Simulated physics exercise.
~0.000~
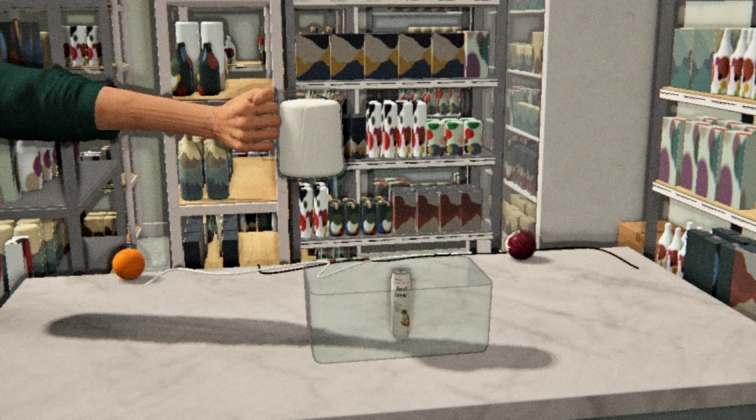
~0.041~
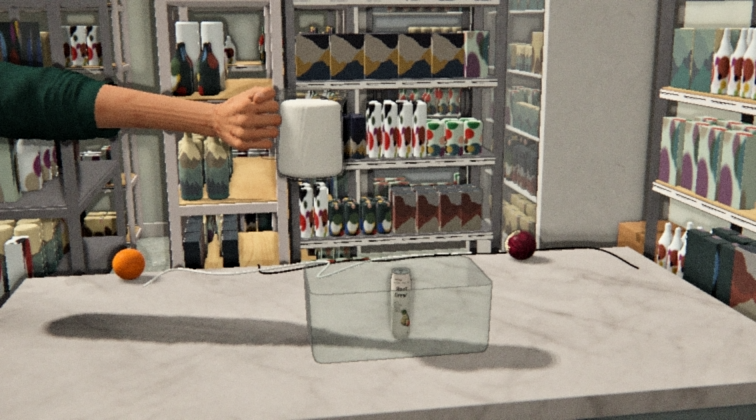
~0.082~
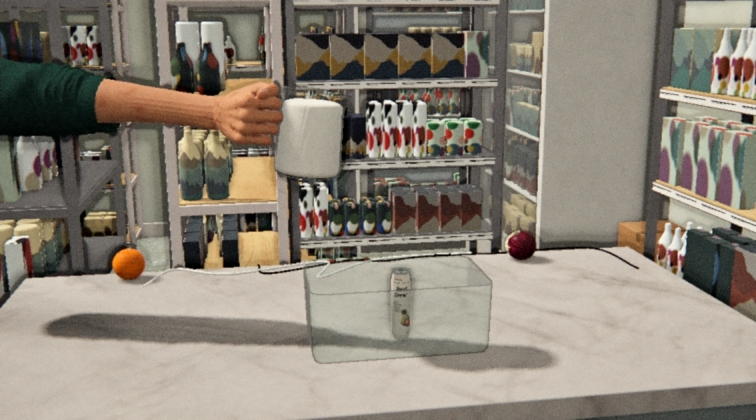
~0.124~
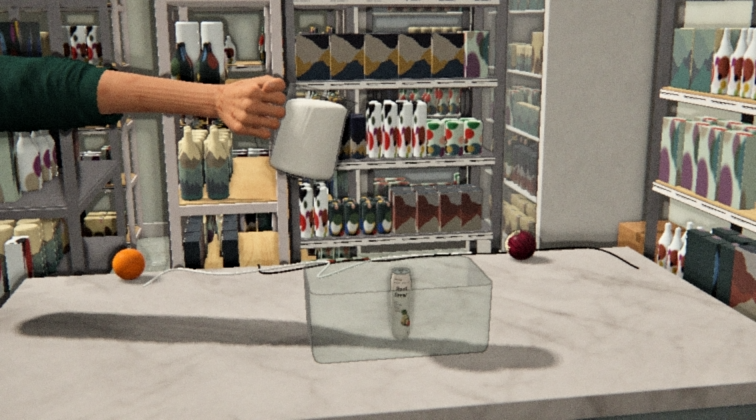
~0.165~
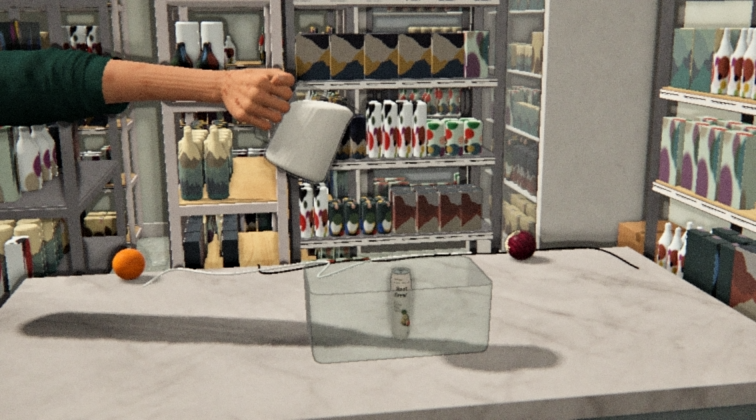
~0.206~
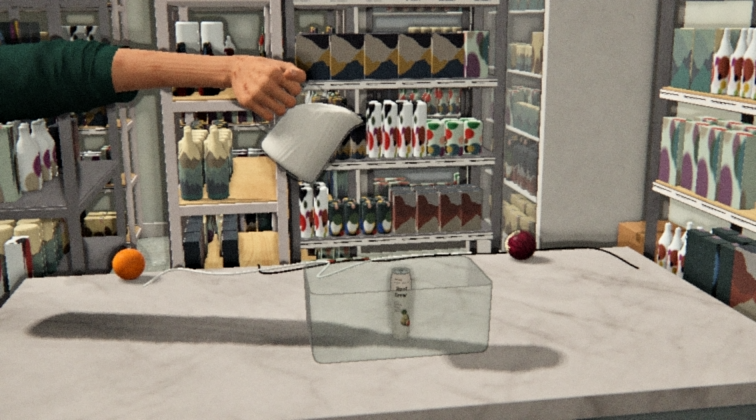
A white pitcher, gripped by a hand reaching in from the left, hangs upright above a clear, long basin on a marble counter, between an orange and a dark red fruit. It leans slightly to the right, then turns further and faster until it is steeply slanted over the basin.
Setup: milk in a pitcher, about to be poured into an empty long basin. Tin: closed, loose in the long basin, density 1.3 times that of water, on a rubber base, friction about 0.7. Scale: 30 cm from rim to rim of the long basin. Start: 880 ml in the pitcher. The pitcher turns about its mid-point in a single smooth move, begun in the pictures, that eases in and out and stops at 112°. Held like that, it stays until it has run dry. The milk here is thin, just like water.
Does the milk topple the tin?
It does not capsize.
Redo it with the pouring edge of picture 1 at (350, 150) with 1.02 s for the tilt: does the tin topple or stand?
Result: Tin tipped over.
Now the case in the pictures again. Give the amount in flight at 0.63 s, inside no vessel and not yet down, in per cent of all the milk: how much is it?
It comes to some 36 percent of the total.
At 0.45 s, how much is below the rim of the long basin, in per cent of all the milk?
Close to 3 in a hundred.
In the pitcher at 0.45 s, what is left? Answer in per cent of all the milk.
60 %.
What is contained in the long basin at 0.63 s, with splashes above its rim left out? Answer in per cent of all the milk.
I'd say roughly 48 in a hundred of it.
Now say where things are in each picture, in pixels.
It leans 0°; its right rim is at (349, 91); the milk meets the walls at (280, 104) and (339, 102); the long basin's rim runs from (307, 280) to (480, 270); the tin's top is at (401, 274), in the first frame.
It leans 2°; its right rim is at (350, 92); the milk meets the walls at (281, 103) and (340, 103), in the second frame.
It leans 7°; its right rim is at (353, 96); the milk meets the walls at (283, 102) and (342, 104), in the third frame.
It leans 15°; its right rim is at (358, 102); the milk meets the walls at (283, 113) and (347, 107), in the fourth frame.
It leans 26°; its right rim is at (362, 111); the milk meets the walls at (280, 122) and (350, 109), in the fifth frame.
It leans 38°; its right rim is at (365, 123); the milk meets the walls at (272, 129) and (356, 114), in the sixth frame.
By 0.45 s the tilt is 107° and 59 per cent is still to pour; the tin stands where it began.
By 0.63 s the tilt is 112° and 17 per cent is still to pour; the tin stands where it began.
By 0.82 s the tilt is 112° and 3 per cent is still to pour; the tin stands where it began.
By 1.02 s the tilt is 112° and 0 per cent is still to pour; the tin stands where it began.
At rest the tin stands where it began.
